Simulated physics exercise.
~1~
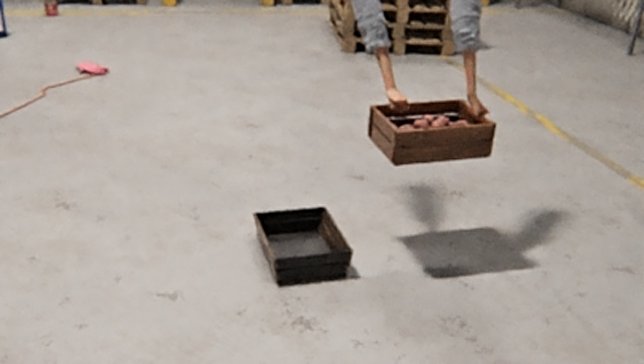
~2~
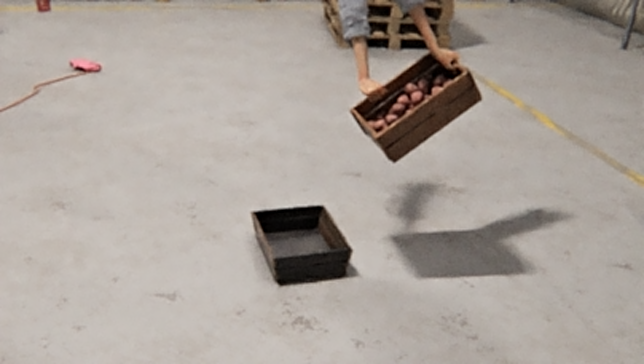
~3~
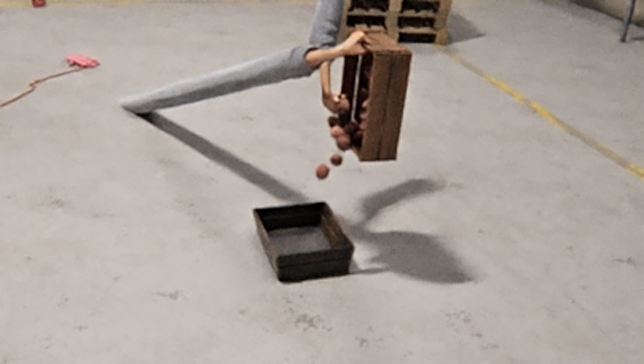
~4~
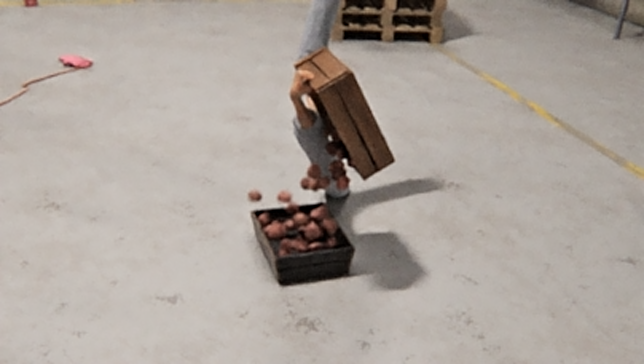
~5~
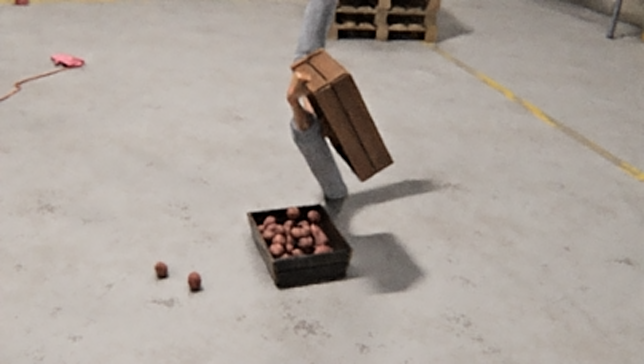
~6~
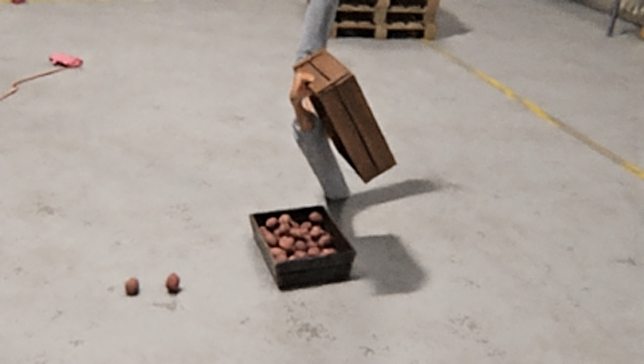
Two hands tip a wooden crate, pouring red potatoes into a black carton; two roll outside.
